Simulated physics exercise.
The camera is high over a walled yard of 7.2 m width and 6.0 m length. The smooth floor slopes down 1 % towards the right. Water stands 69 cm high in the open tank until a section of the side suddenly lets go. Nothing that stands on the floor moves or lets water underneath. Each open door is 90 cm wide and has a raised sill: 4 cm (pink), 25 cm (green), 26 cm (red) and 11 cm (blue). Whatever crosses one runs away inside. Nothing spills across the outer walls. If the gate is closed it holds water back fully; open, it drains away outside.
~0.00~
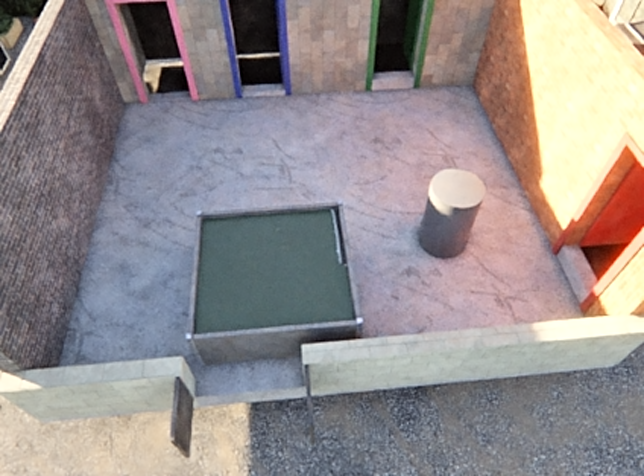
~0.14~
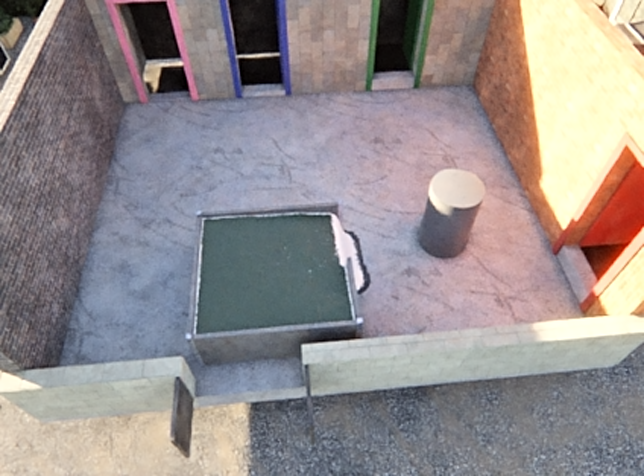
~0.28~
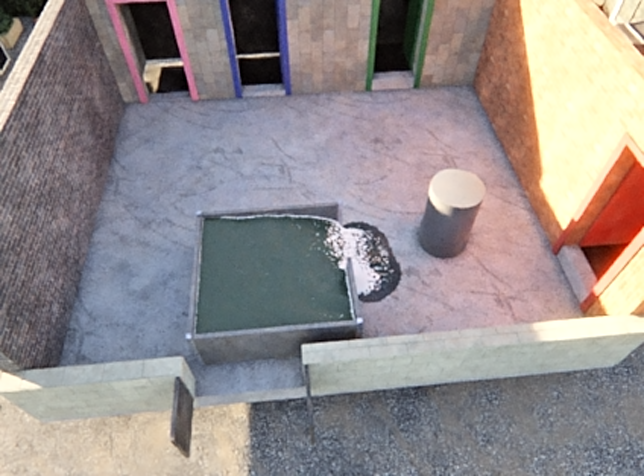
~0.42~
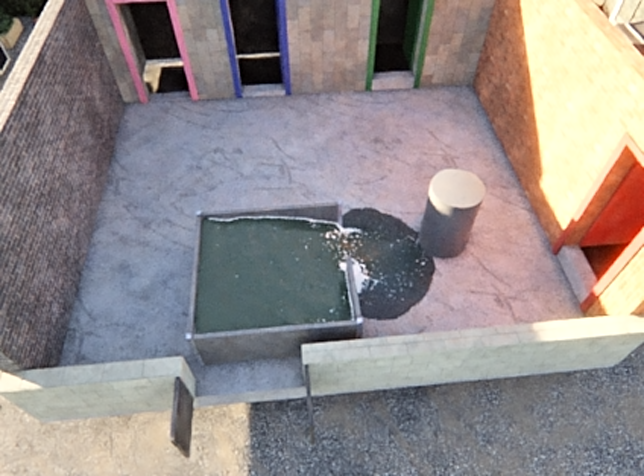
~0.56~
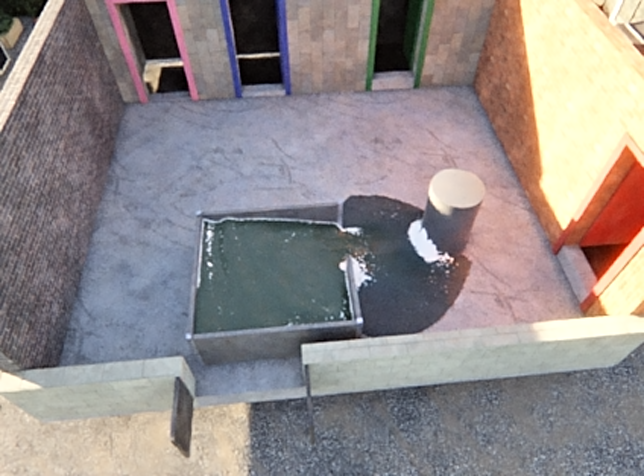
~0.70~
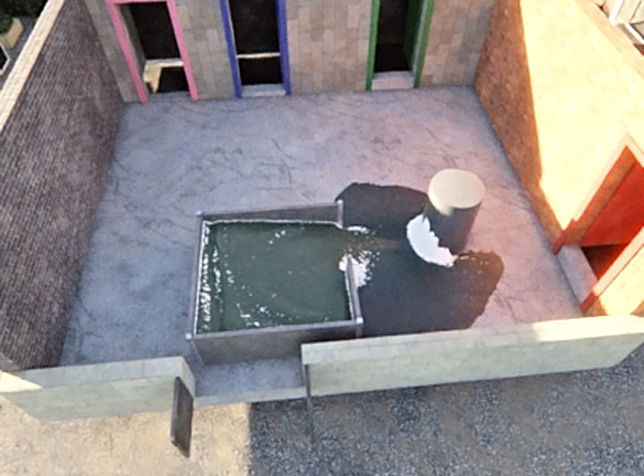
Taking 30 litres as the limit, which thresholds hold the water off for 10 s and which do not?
The water let in: At the pink door it does not reach the limit; at the green door it keeps below the limit; at the red door it does not reach the limit; at the blue door it stays under the limit.
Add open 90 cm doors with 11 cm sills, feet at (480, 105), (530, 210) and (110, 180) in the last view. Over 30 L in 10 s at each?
In that order: Past it, below, under.
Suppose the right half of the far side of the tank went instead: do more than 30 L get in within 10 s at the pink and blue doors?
Then: Pink past it, blue past it.
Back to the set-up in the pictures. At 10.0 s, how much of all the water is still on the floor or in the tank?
Roughly 98 in a hundred.
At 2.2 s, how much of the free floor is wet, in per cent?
Some 35 per cent of it.
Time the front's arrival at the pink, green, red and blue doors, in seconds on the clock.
Arrival: Pink 6.5 s, green 2.4 s, red 1.0 s, blue 4.5 s.
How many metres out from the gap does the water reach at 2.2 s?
Roughly 5.4 m.
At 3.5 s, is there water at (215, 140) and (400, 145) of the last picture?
In that order: Dry, flooded.
After 1.4 s water covers 25 % of the floor and is deepest (48 cm) near (413, 249); pink door not reached, green door not reached, red door 15 cm at the sill, 0 L in, blue door not reached.
After 2.2 s water covers 35 % of the floor and is deepest (38 cm) near (584, 343); pink door not reached, green door not reached, red door 24 cm at the sill, 0 L in, blue door not reached.
After 3.5 s water covers 45 % of the floor and is deepest (26 cm) near (413, 249); pink door not reached, green door 16 cm at the sill, 0 L in, red door 19 cm at the sill, 1 L in, blue door not reached.
After 6.0 s water covers 60 % of the floor and is deepest (22 cm) near (493, 130); pink door not reached, green door 18 cm at the sill, 0 L in, red door 14 cm at the sill, 1 L in, blue door 8 cm at the sill, 0 L in.
After 10.0 s water covers 90 % of the floor and is deepest (12 cm) near (523, 214); pink door 5 cm at the sill, 5 L in, green door 10 cm at the sill, 0 L in, red door 10 cm at the sill, 1 L in, blue door 5 cm at the sill, 0 L in.
